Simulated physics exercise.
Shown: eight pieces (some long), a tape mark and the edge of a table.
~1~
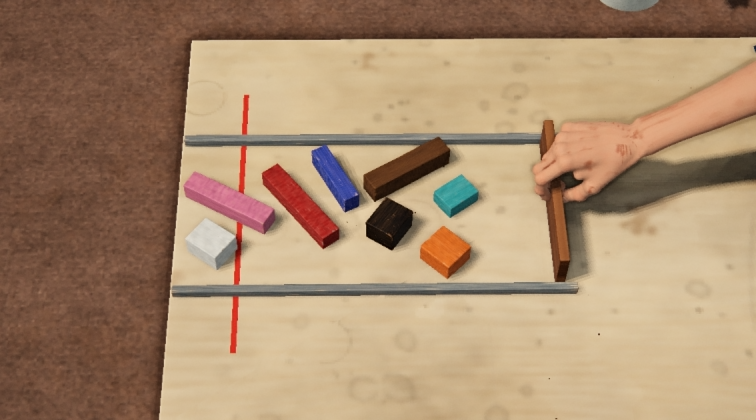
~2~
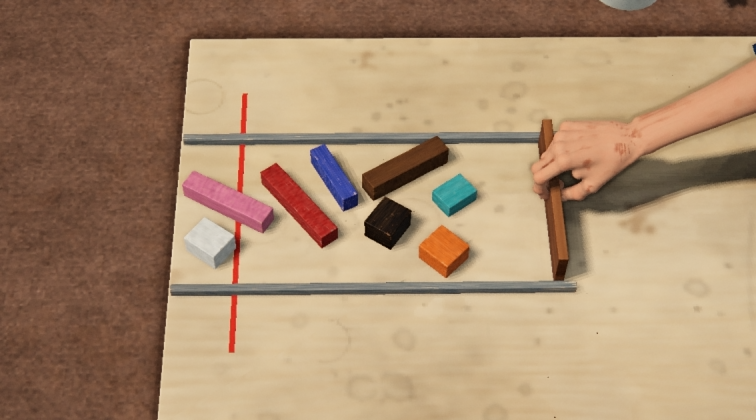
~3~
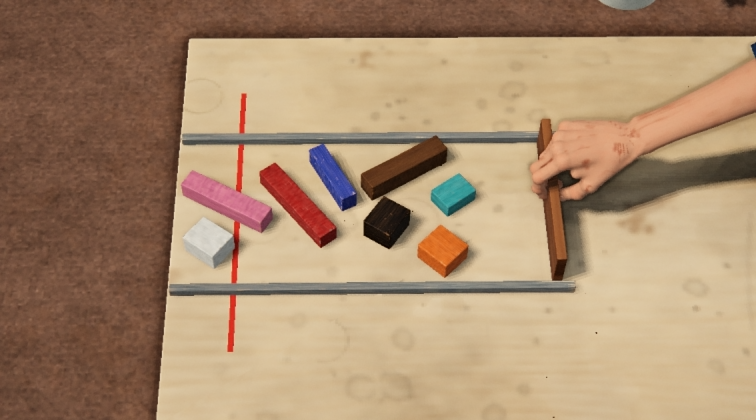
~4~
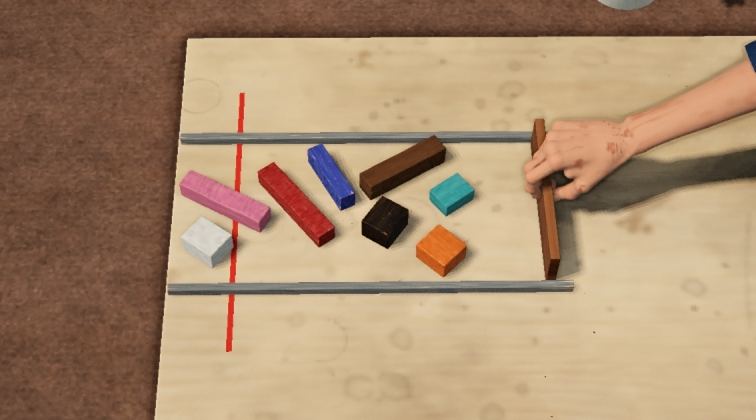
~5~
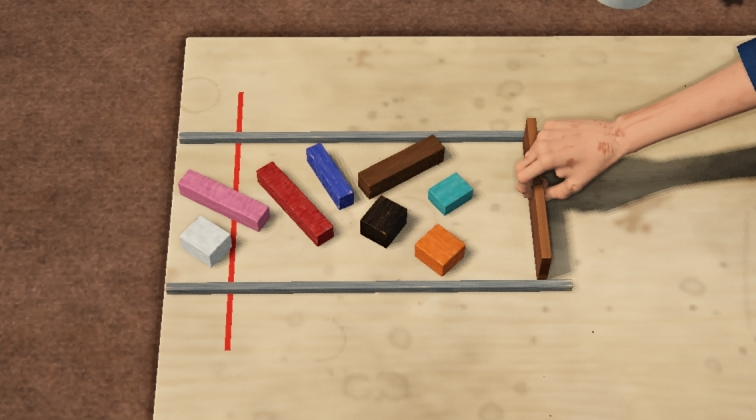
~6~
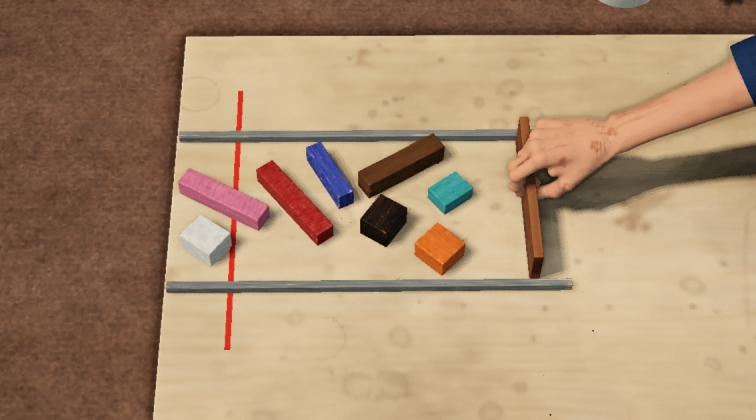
A hand grips an upright brown board on a pale wooden tabletop above a brown floor, seen from a high angle. Between two grey rails lie white, pink, red, blue, brown, black, turquoise and orange blocks, with a red line crossing under the pink and white ones at left. The hand slides the board a short way left, the blocks stay put, and the view drifts very slightly.
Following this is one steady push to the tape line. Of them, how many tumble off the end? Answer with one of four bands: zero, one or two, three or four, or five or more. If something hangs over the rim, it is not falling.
Three or four.
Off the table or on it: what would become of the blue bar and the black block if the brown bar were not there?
So the blue bar keeps its place and the black block keeps its place.
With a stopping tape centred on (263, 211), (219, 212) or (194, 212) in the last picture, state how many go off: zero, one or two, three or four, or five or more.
For each place: 1 or 2; three to four; five or more.
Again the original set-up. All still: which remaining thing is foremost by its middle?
Black block.
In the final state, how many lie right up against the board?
All in all, 3.
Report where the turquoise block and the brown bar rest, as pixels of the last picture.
The turquoise block stops around (214, 200); the brown bar around (205, 171).
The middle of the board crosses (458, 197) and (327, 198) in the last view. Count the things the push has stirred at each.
First 2, after that 8.
Soon after, none off yet; white block at rest near (206, 241); pink bar at rest near (224, 199); red bar at rest near (295, 202).
After that, none off yet; white block at rest near (206, 241); pink bar moving near (214, 200); red bar displaced a little near (268, 209).
And then, none off yet; white block displaced about its own width near (174, 258); pink bar displaced a little near (169, 204); red bar displaced about its own width near (200, 220).
In the end, the number that fall off is three or four; gone, blue bar, red bar, pink bar and white block.
